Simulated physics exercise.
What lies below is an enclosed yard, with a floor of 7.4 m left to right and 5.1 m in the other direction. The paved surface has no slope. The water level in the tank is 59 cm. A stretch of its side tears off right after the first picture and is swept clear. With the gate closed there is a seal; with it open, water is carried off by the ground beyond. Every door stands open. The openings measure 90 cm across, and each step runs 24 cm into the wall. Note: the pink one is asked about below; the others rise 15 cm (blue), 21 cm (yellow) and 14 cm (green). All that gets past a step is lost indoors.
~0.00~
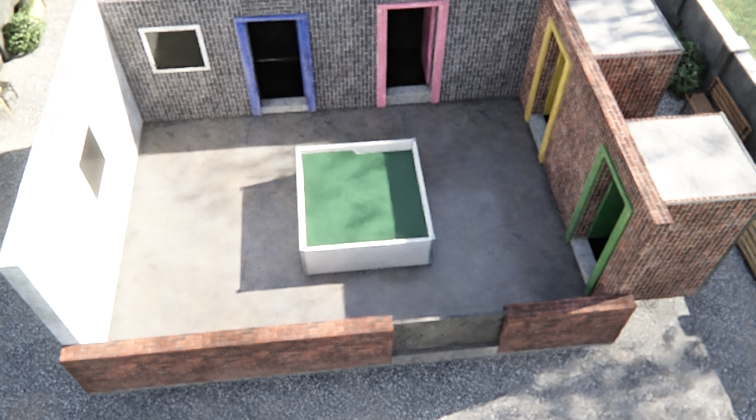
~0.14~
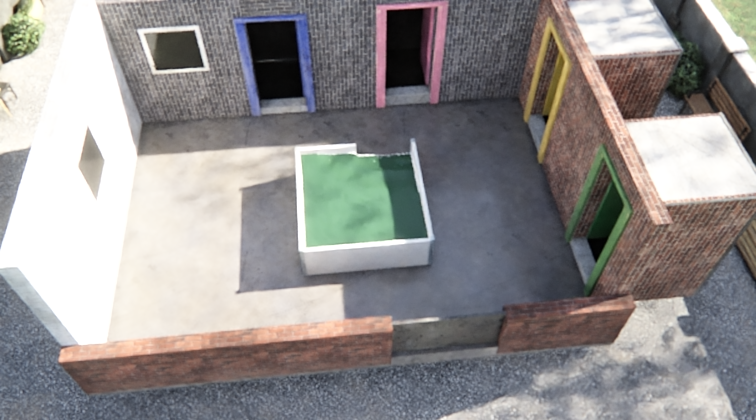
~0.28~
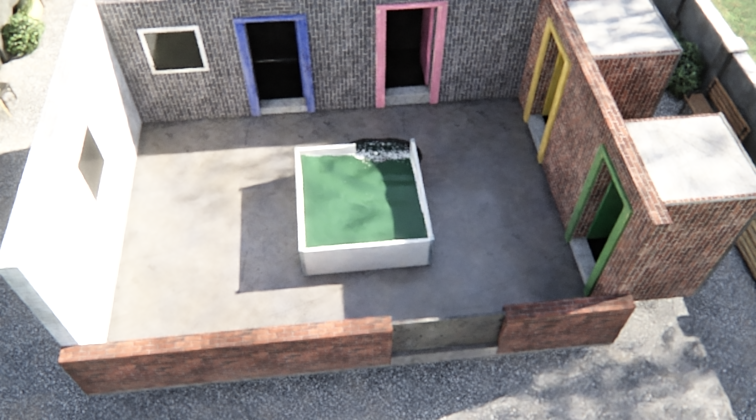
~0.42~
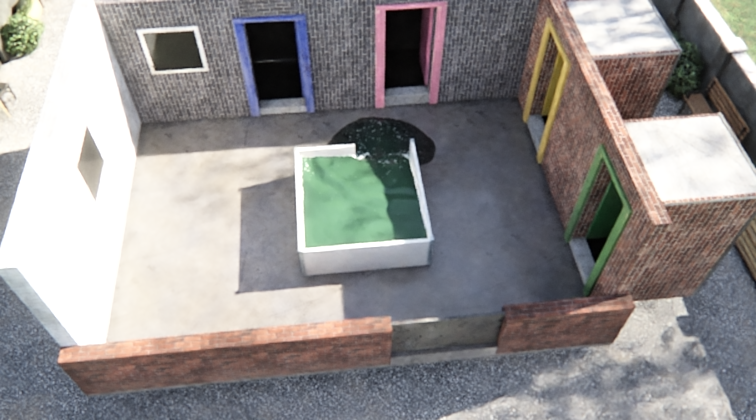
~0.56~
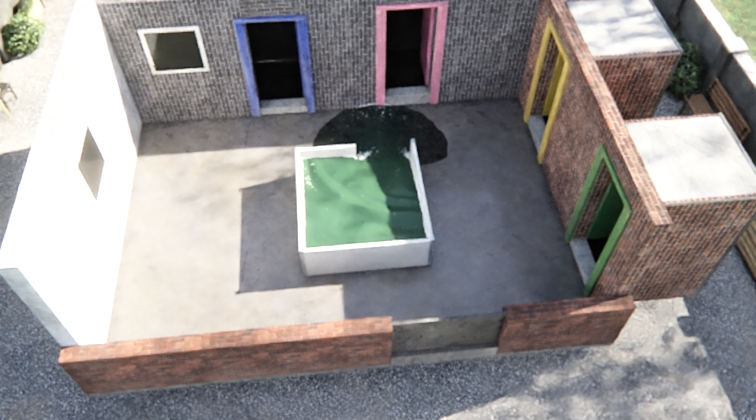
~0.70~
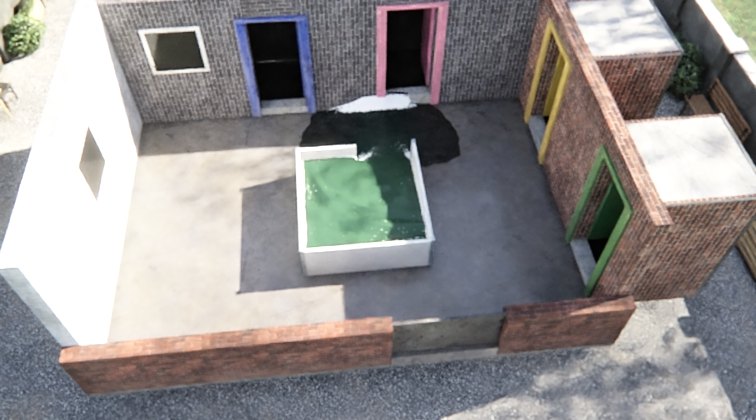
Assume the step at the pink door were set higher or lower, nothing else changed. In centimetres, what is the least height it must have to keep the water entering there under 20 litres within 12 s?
28 cm.
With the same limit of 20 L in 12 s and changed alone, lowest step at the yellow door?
Yellow: Roughly 15 cm.
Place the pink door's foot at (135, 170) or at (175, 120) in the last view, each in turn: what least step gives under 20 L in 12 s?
In turn: Roughly 9.5 cm, roughly 7.0 cm.
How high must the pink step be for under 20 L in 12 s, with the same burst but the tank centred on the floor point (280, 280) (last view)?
It must be around 11.0 cm tall.
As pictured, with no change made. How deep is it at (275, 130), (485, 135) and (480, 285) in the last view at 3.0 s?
Respectively 7 cm, 6 cm and 0 cm.
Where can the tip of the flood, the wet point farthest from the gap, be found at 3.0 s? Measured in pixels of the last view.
The tip of the flood lies near (143, 125).
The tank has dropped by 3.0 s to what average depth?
About 29 centimetres.
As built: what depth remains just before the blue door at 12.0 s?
About 3.0 cm.
After 1.4 s water covers 15 % of the floor, deepest (36 cm) near (377, 115); 33 cm at the pink door, 8 litres in over its 24 cm step.
After 3.0 s water covers 40 % of the floor, deepest (30 cm) near (519, 98); 23 cm at the pink door, 43 litres in over its 24 cm step.
After 12.0 s water covers 100 % of the floor, deepest (10 cm) near (126, 230); 6 cm at the pink door, 45 litres in over its 24 cm step.
At the pink door as built, the water arrived by 0.7 s and peaked near 34 cm at 1.6 s.
With a step of 24.5 cm, 41 litres would have come in within the 12 s; with 33 cm, 3 litres. So under 20 litres takes about 28 cm.
